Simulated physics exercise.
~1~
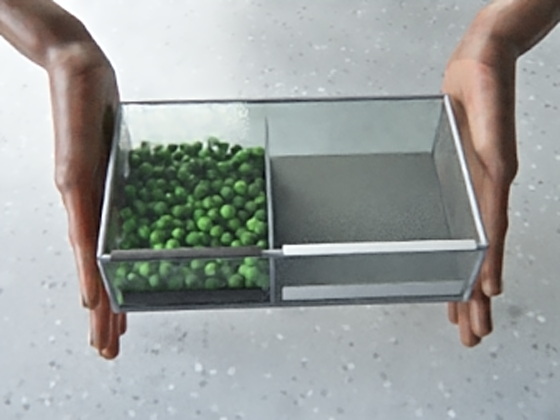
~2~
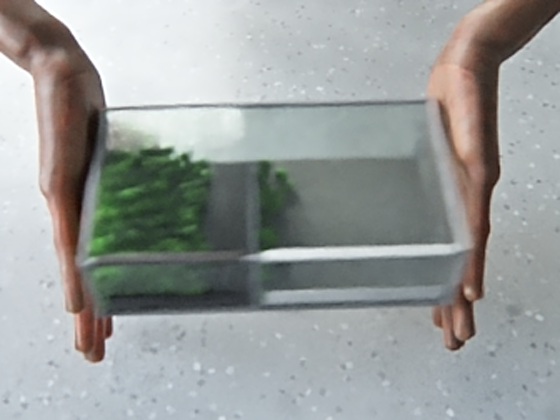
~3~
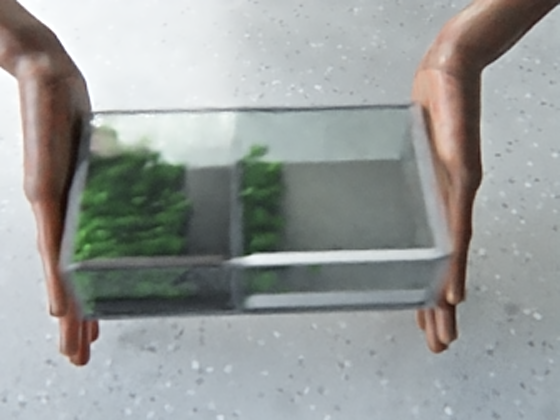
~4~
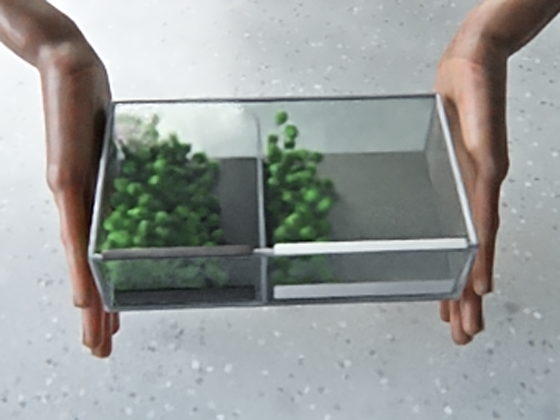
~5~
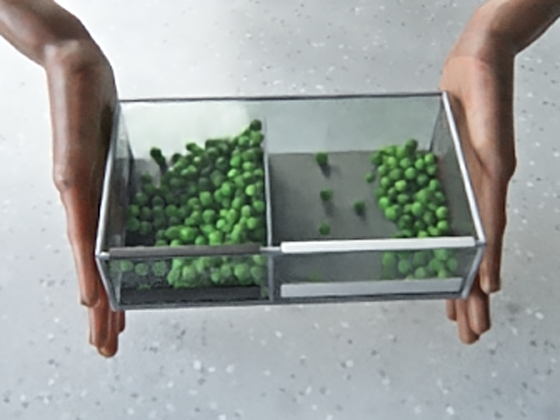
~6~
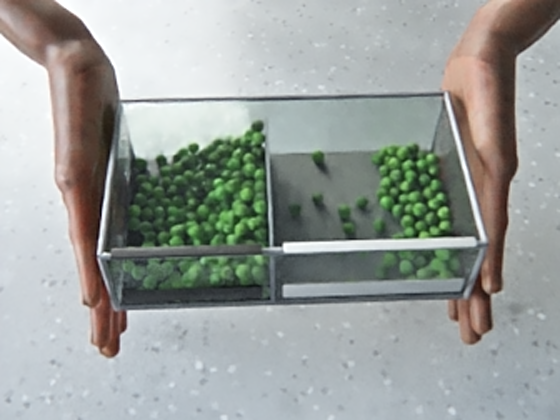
In this clip, two hands hold a clear, lidded box with green peas filling its left compartment, then shake it left and right, sending some peas past the partition. It ends with most peas on the left and a smaller group mostly against the right wall.
